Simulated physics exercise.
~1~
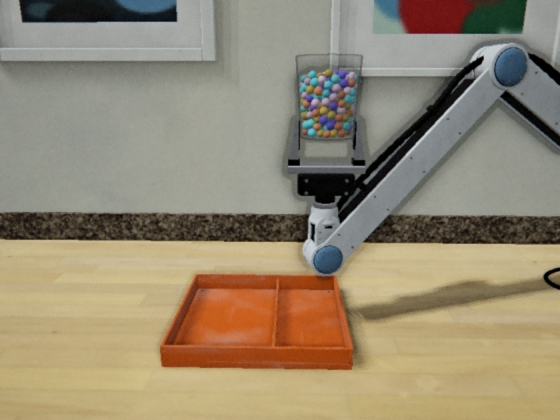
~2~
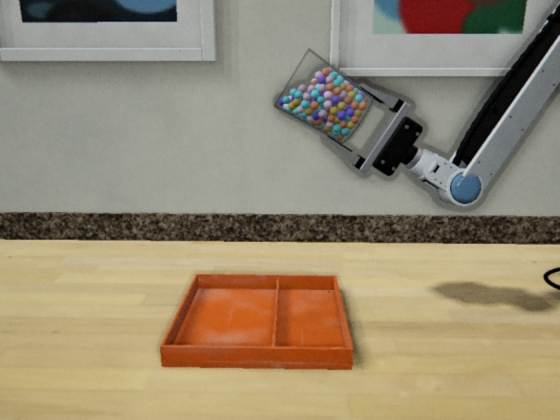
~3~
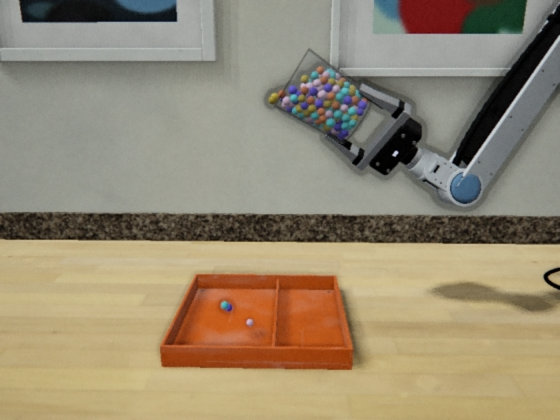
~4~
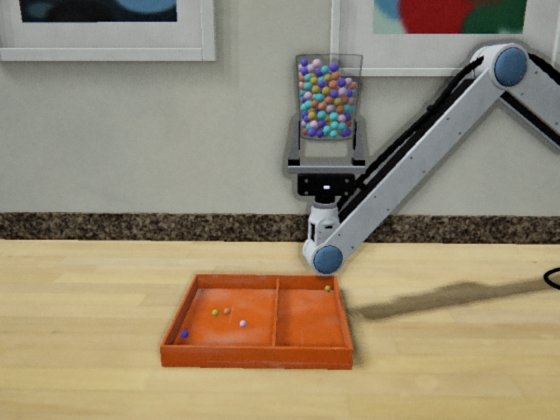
A robot arm tips a beaker of colourful sweets, spills a few into an orange divided tray, and rights it.
